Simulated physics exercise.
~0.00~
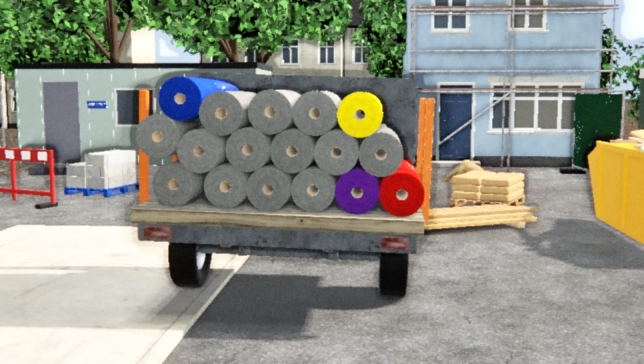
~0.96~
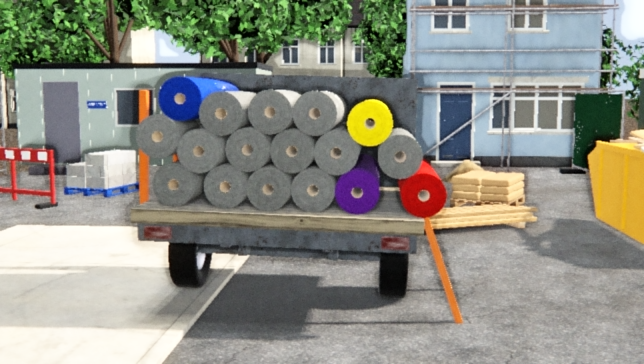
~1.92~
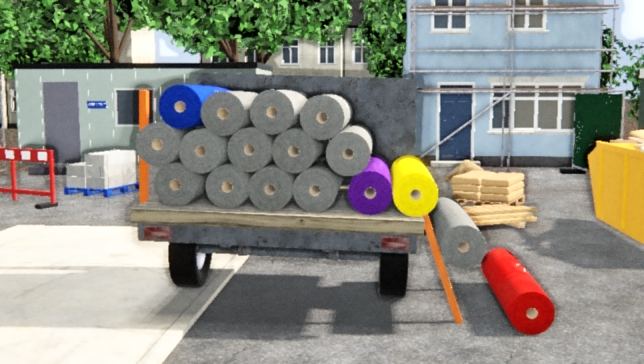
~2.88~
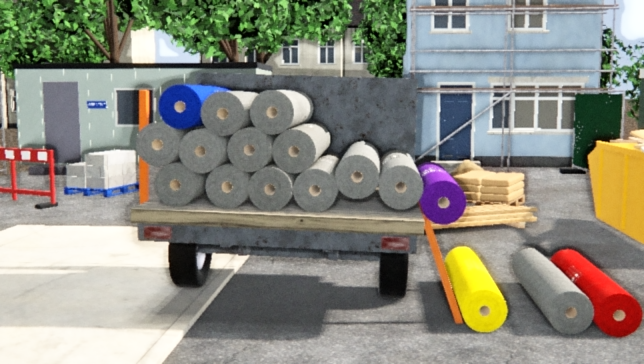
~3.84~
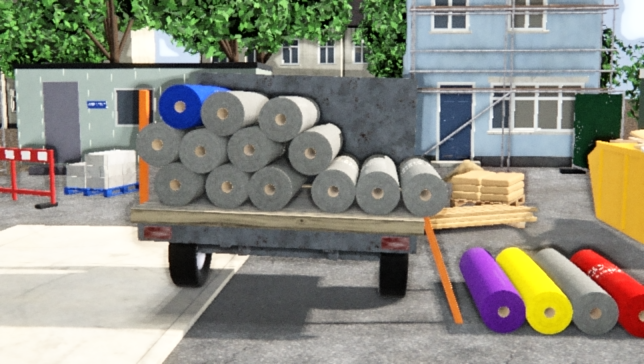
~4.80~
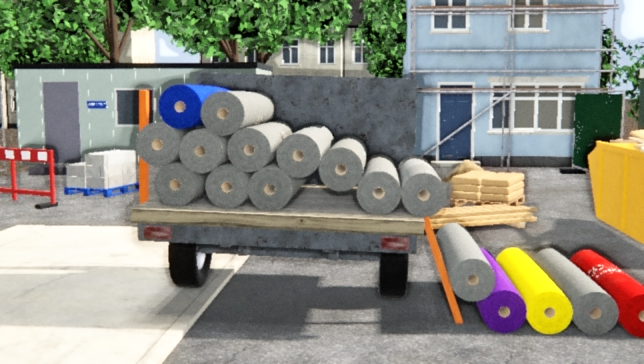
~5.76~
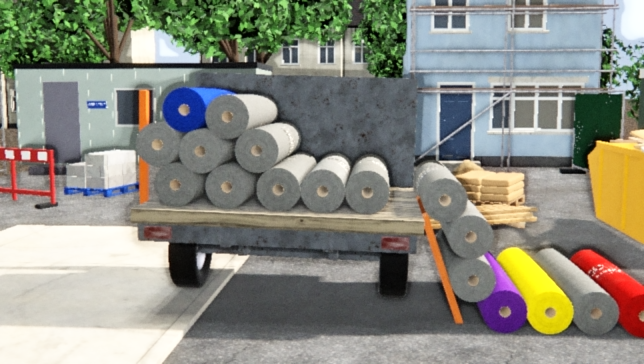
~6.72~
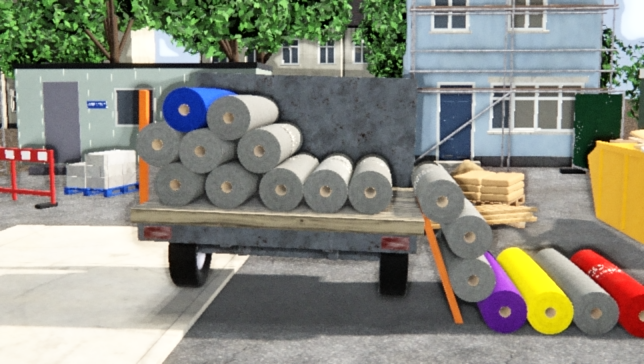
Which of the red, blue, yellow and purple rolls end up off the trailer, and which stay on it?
The red, yellow and purple rolls all fall off the right side onto the ground. The blue roll stays aboard, resting on top of grey rolls at the left.
